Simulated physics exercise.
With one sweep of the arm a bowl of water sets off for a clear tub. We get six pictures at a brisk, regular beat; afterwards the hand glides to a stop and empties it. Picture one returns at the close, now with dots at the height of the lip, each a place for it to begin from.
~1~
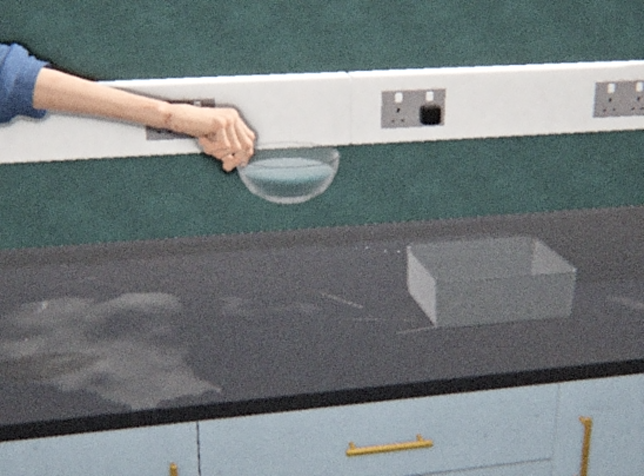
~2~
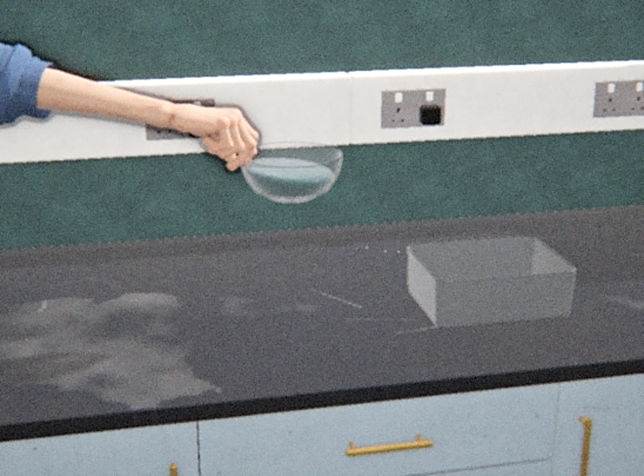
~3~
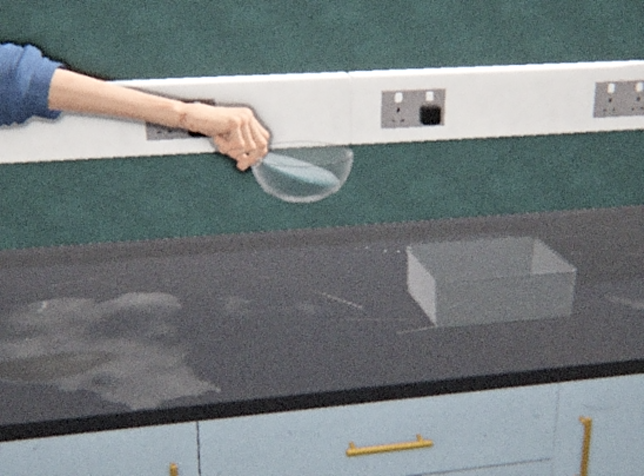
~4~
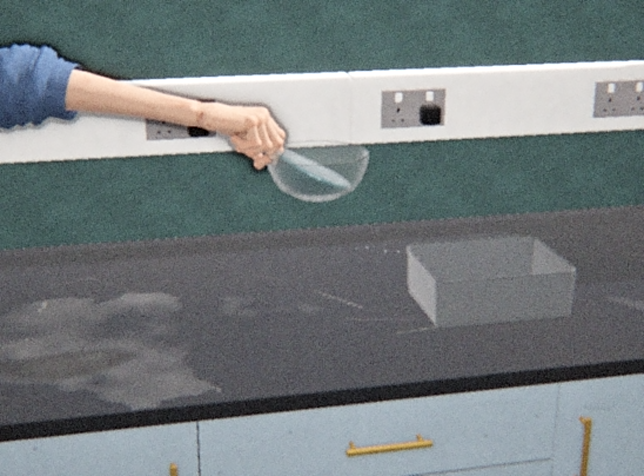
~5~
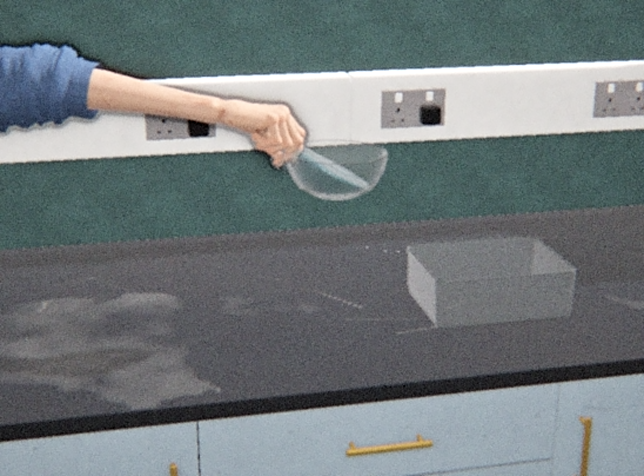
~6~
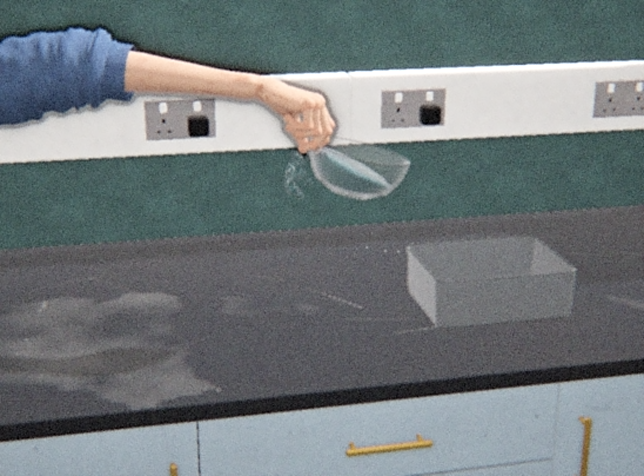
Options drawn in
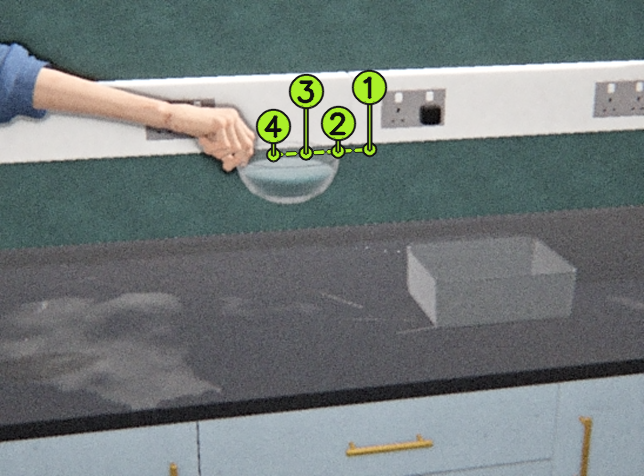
A clear bowl of bluish water, held by a blue-sleeved arm reaching in from the left, moves above a dark worktop seen from in front and slightly above. Behind are a green wall and white socket strip, with a clear tub on the right and pale blue, gold-handled drawers below. The arm sweeps the bowl rightward, the water slants up toward the hand and slops over the left rim, then the bowl tilts slightly.
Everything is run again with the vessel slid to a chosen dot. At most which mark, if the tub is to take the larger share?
Take 4.
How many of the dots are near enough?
All four.
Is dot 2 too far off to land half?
No, not at all.
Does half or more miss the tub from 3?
No, not at all.
On the marked copy, 1 at (369, 149); 2 at (338, 151); 3 at (306, 153); 4 at (273, 154).
If 1 is chosen, about 68 % lands in the tub, 8 % falls short and 24 % goes beside or beyond.
If 2 is chosen, about 79 % lands in the tub, 13 % falls short and 9 % goes beside or beyond.
If 3 is chosen, about 65 % lands in the tub, 12 % falls short and 22 % goes beside or beyond.
If 4 is chosen, about 63 % lands in the tub, 22 % falls short and 15 % goes beside or beyond.
